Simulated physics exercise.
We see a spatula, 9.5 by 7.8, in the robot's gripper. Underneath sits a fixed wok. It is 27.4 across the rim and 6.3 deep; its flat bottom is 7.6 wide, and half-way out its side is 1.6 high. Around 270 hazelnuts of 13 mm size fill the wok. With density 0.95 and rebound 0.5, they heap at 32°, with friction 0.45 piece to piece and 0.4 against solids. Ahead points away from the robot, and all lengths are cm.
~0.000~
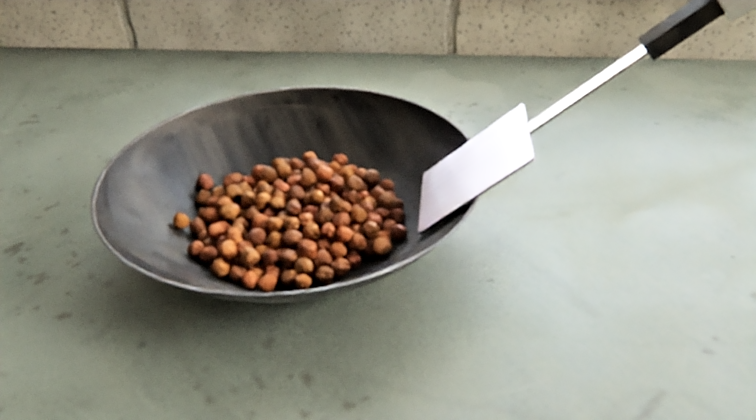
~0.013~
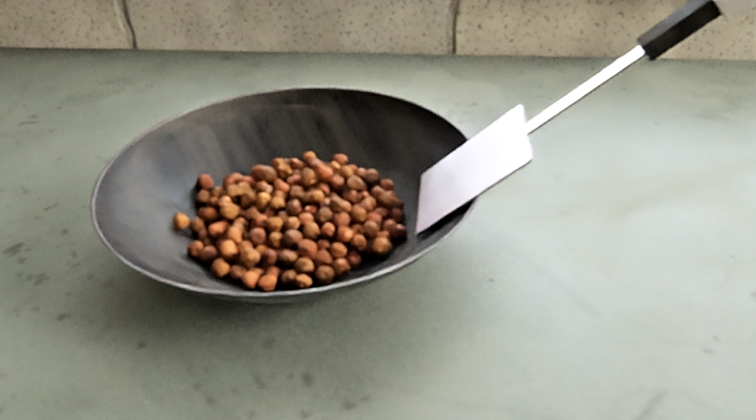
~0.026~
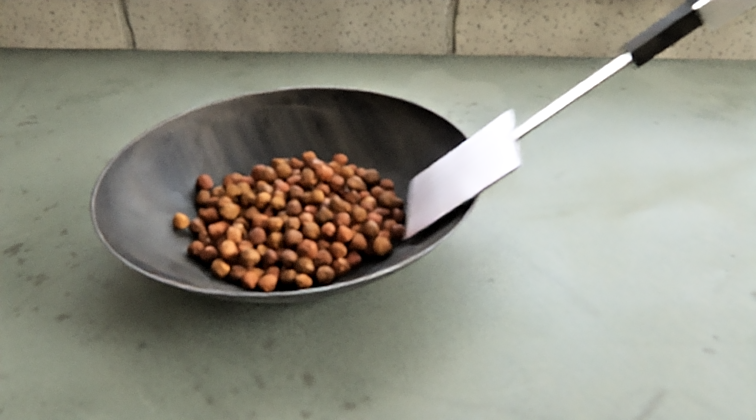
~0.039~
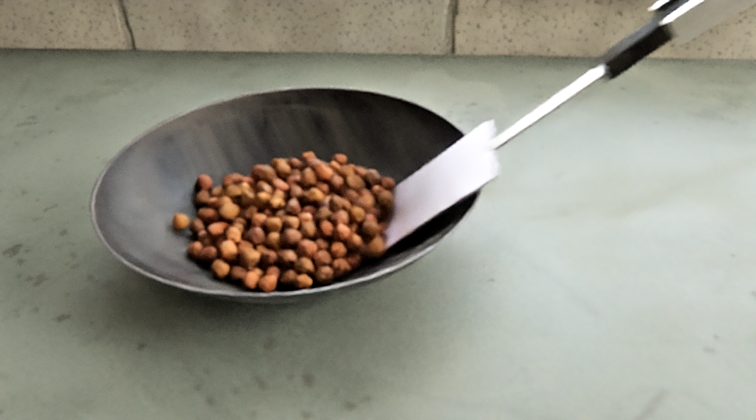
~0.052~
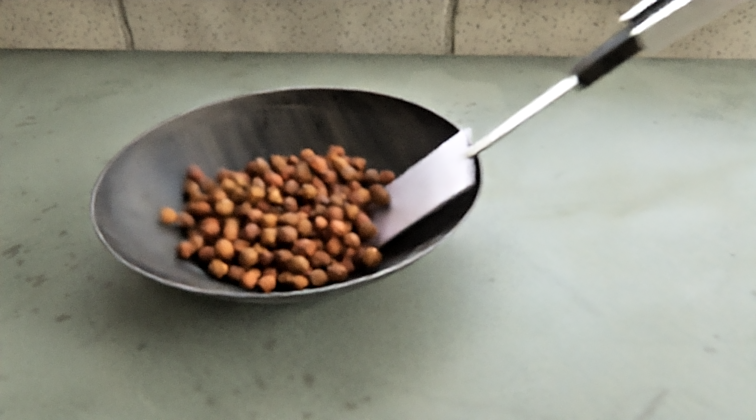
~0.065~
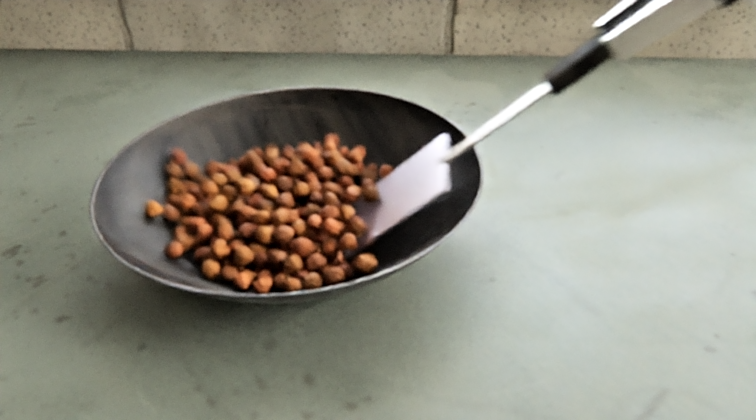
At first, a spatula in a robot's gripper rests at the right side of a dark wok holding a heap of brown hazelnuts, barely moving. Then the spatula slides left and slightly down into the wok, meeting the heap's right edge, and pushes the nuts a little way toward the left side.
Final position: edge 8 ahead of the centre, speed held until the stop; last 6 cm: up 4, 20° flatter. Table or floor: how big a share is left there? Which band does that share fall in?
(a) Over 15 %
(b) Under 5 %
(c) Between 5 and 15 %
Answer: A.
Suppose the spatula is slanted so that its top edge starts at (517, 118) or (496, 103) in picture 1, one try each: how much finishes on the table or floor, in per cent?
Close to 30 and 30 percent respectively.
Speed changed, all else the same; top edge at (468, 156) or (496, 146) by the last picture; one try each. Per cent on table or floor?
I'd estimate close to 25 and 5 in a hundred.
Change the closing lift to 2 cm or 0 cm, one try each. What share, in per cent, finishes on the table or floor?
40 and 20 %.
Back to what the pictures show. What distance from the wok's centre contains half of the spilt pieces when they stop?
Roughly 34 centimetres.
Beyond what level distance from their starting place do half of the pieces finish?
Somewhere around 7 centimetres, I'd say.
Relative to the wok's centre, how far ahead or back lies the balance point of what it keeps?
Offset forward: Around 3.0 cm.
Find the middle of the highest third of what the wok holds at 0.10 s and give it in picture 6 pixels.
Near (249, 176).
After 0.10 s, sloping 42°, highest piece 8 above the table; 272 in the wok.
After 0.13 s, sloping 36°, highest piece 10 above the table; 268 in the wok, 4 on the blade or in flight.
After 0.34 s, sloping 22°, highest piece 17 above the table; 176 in the wok, 47 on the table or floor, 49 on the blade or in flight.
After 1.39 s, sloping 22°, highest piece 4 above the table; 176 in the wok, 96 on the table or floor.
At rest, 176 in the wok, 96 on the table or floor. That is 35 % on the table or floor.
